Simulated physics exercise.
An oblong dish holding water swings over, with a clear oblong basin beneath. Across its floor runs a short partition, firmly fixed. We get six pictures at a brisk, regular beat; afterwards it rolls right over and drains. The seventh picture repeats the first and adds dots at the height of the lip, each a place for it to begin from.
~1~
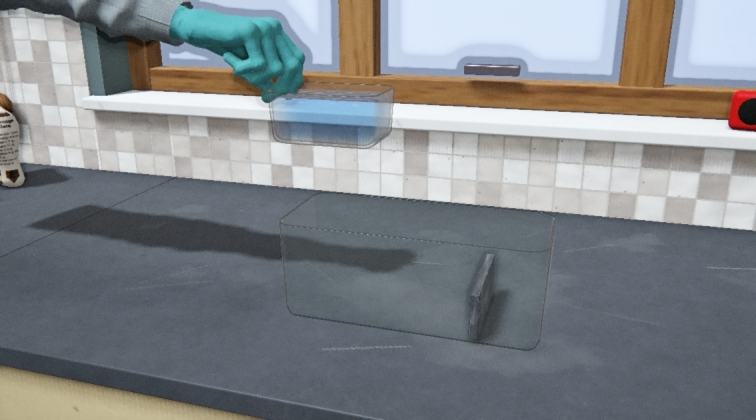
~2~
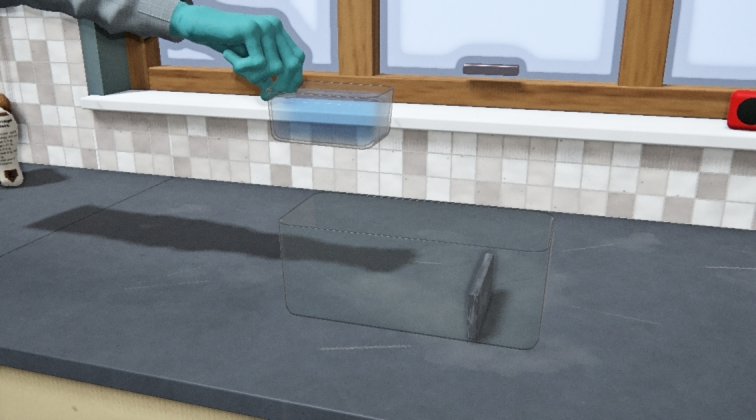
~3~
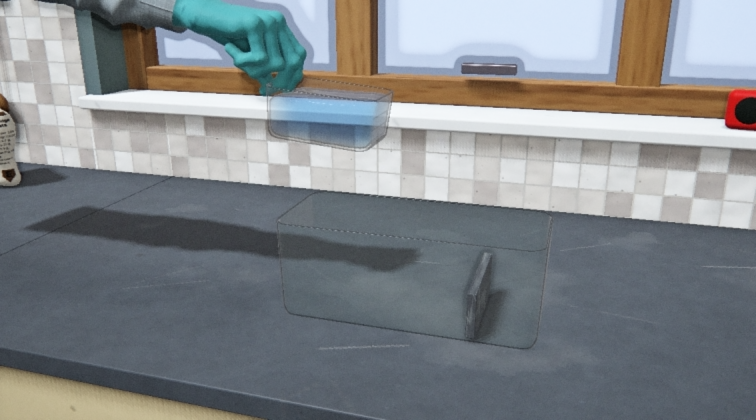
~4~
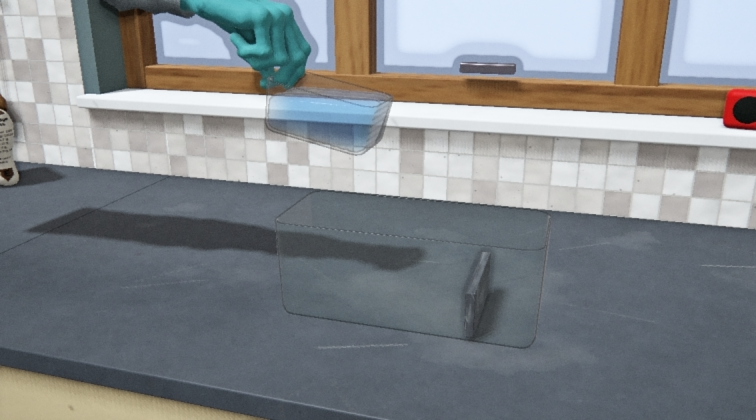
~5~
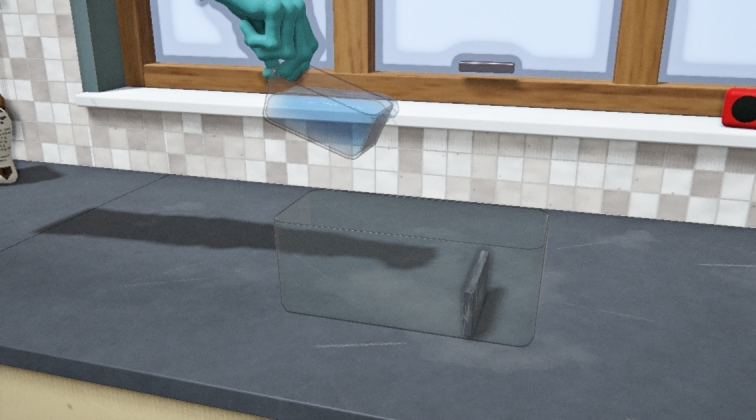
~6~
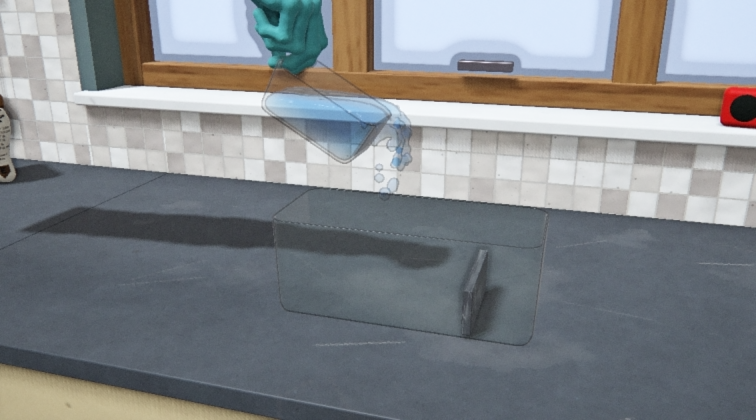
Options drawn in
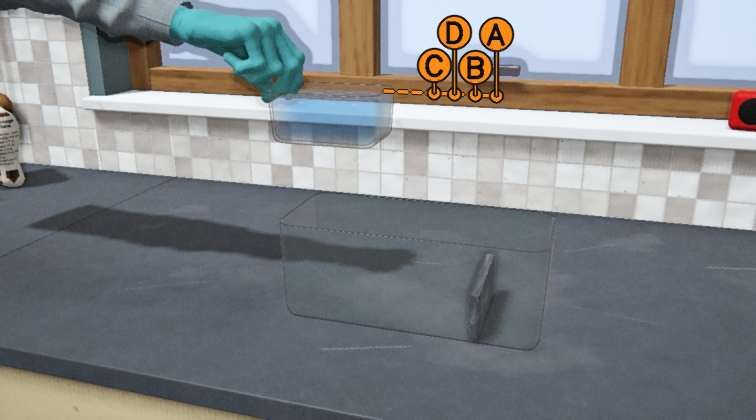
Small clear dish of blue water tilting rightward in a teal-gloved hand, water spilling over its lip above a clear oblong basin.
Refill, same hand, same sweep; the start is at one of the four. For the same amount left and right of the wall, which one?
Place C does it best.
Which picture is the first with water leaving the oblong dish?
Picture 5.
In orange, A at (496, 96); B at (475, 95); C at (434, 93); D at (454, 94).
With A, about 23 % ends left of the wall and 70 % right of it; 7 % is lost outside.
With B, about 32 % ends left of the wall and 67 % right of it.
With C, about 45 % ends left of the wall and 54 % right of it.
With D, about 27 % ends left of the wall and 72 % right of it.
